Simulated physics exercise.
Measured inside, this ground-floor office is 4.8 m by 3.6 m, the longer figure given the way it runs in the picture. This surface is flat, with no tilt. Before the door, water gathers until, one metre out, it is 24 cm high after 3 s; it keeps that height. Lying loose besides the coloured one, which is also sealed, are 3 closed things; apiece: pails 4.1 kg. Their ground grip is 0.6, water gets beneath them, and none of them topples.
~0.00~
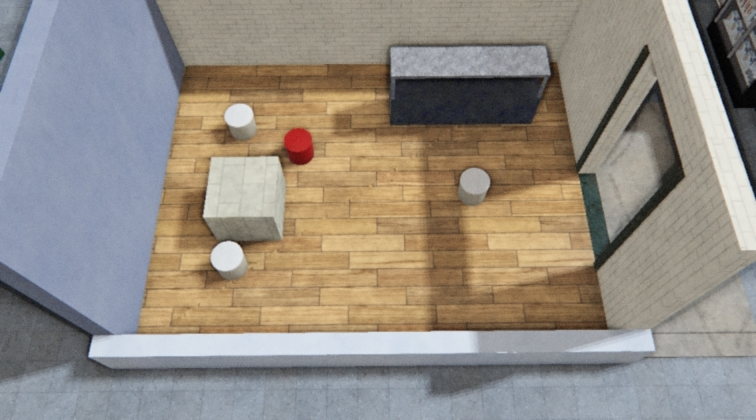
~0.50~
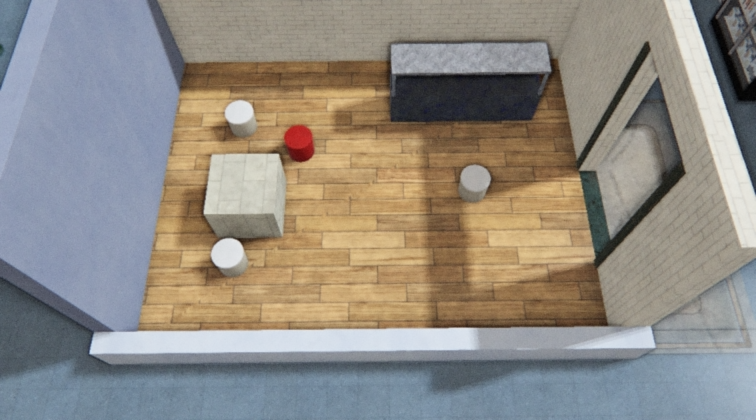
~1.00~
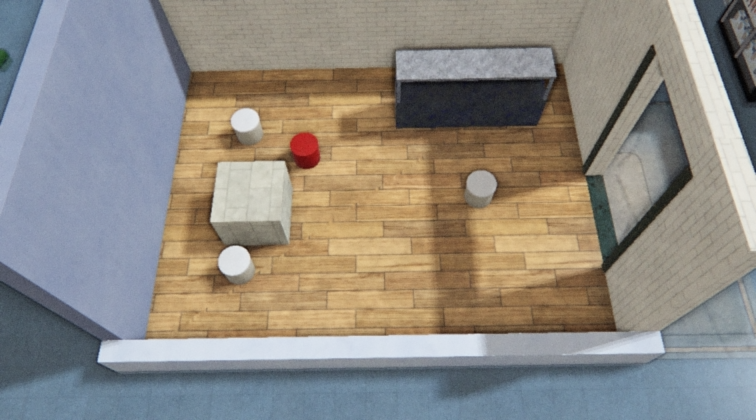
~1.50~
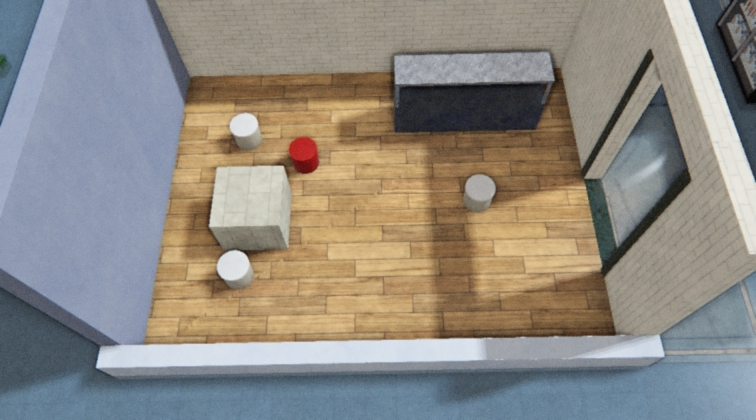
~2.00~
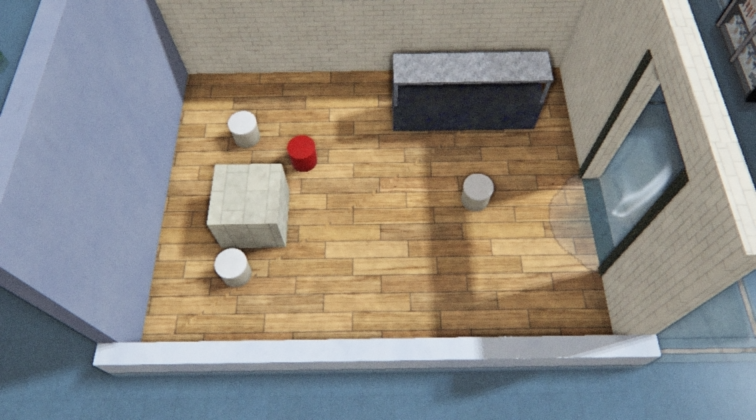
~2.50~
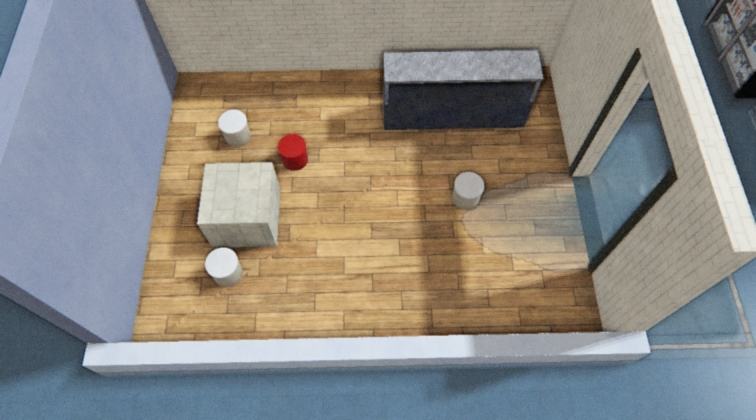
Ground-floor office with a red pail and pale cylinders standing still as clear water enters through the right doorway, spreading across floorboards.
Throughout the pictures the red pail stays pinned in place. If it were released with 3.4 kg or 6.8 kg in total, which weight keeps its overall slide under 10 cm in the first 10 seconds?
Neither ballast works.
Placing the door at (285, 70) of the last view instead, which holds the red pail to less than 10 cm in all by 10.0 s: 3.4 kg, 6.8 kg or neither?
If so, then both options fall short.
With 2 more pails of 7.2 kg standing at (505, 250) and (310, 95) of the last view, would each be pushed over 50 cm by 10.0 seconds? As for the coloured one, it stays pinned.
First one: Beyond the limit; second one: Inside the limit.
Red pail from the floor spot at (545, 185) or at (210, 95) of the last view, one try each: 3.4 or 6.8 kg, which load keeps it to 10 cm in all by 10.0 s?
The first try gives failure with both; the second gives failure with both.
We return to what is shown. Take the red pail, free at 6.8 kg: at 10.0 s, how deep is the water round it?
Close to 14 cm deep.
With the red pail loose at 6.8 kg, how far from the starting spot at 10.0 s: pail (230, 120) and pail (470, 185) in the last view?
Net displacement, in order: 80 cm; 200 cm.
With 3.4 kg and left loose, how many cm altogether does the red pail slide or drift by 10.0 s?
Around 250 cm in total.
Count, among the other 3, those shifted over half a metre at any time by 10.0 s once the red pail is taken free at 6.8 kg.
I make that 3.
After 3.5 s the red pail would be 0 cm from its start with 3.4 kg and 0 cm from its start with 6.8 kg; 0 cm of water round it then.
After 4.5 s the red pail would be 0 cm from its start with 3.4 kg and 0 cm from its start with 6.8 kg; 2 cm of water round it then.
After 7.0 s the red pail would be 139 cm from its start with 3.4 kg and 60 cm from its start with 6.8 kg; 4 cm of water round it then.
After 10.0 s the red pail would be 100 cm from its start with 3.4 kg and 102 cm from its start with 6.8 kg; 14 cm of water round it then.
